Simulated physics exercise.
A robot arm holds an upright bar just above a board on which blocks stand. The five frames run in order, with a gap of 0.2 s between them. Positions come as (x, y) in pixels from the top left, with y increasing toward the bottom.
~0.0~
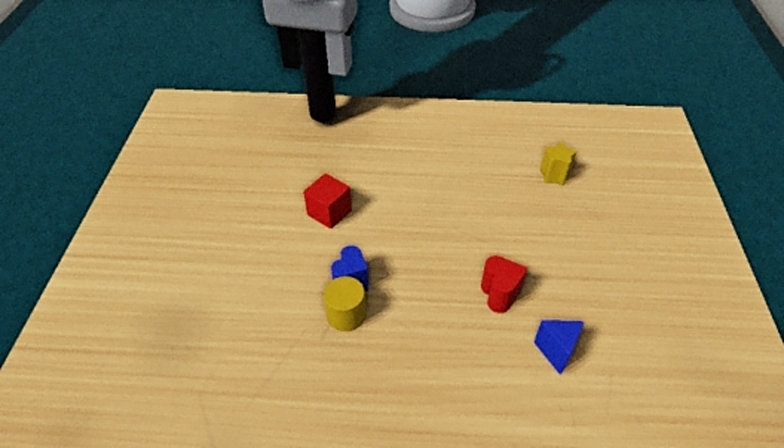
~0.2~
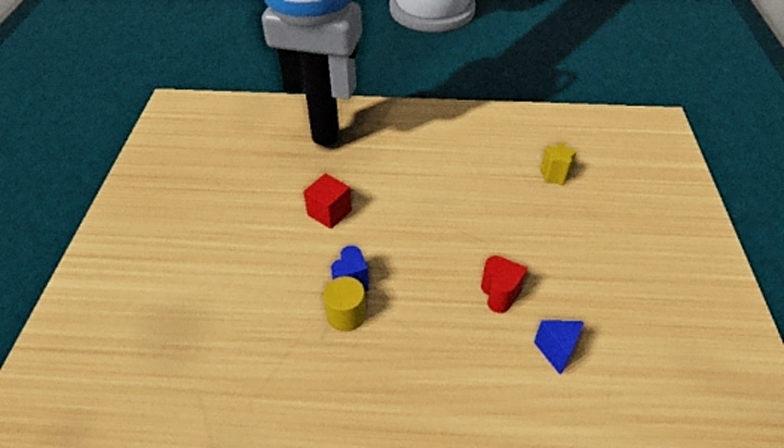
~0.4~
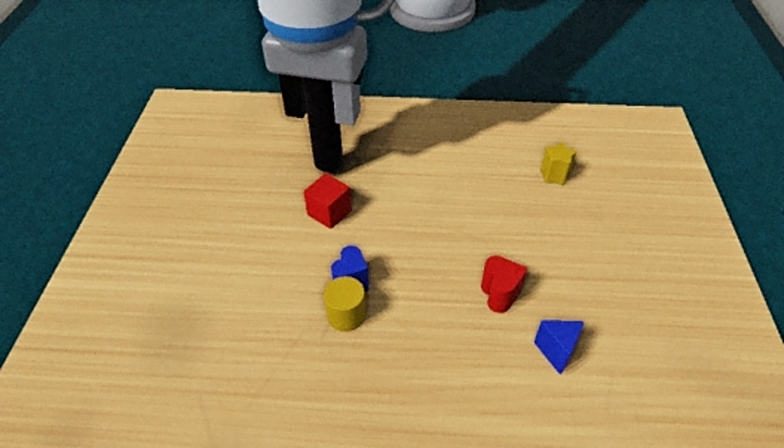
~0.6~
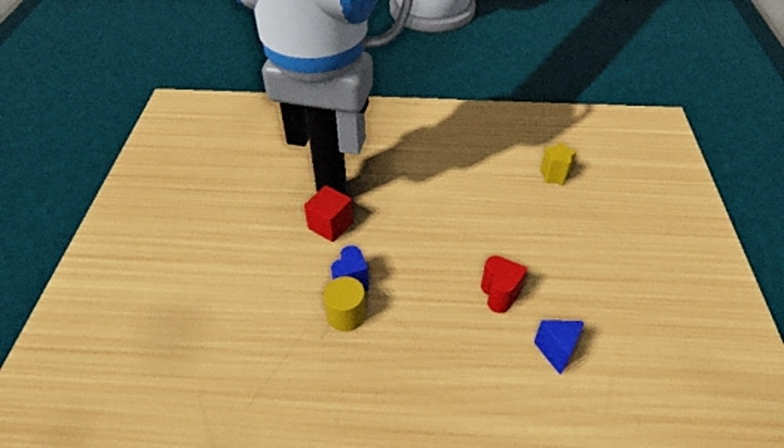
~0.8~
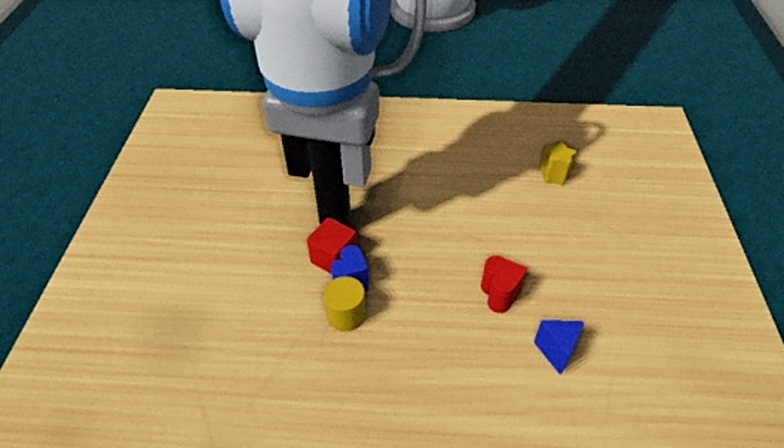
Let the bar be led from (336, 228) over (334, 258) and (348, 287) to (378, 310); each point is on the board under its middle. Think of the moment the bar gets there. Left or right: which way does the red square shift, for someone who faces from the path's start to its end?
Picture yourself facing from the start of the path to its end: The red square moves off to your right.
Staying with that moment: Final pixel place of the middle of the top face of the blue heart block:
The middle of its upper face should be somewhere near (406, 302).
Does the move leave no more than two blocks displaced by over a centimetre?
No, that is not how it ends up.
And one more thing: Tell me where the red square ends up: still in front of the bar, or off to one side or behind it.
At that point it is off to one side or behind.
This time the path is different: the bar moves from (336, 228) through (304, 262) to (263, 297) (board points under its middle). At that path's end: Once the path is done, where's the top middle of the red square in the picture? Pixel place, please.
Somewhere near (318, 267).
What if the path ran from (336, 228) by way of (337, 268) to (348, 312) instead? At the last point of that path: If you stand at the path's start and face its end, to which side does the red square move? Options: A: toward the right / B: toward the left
A - toward the right.
On the path given first. One third of the way, bar (333, 250); red square (325, 264), turned 20° anticlockwise; yellow disc (347, 301); blue heart block (359, 269).
Two thirds of the way, bar (348, 280); red square (320, 288); yellow disc (349, 311); blue heart block (373, 281).
At the end, bar (378, 303); red square (319, 289); yellow disc (349, 312); blue heart block (406, 302).
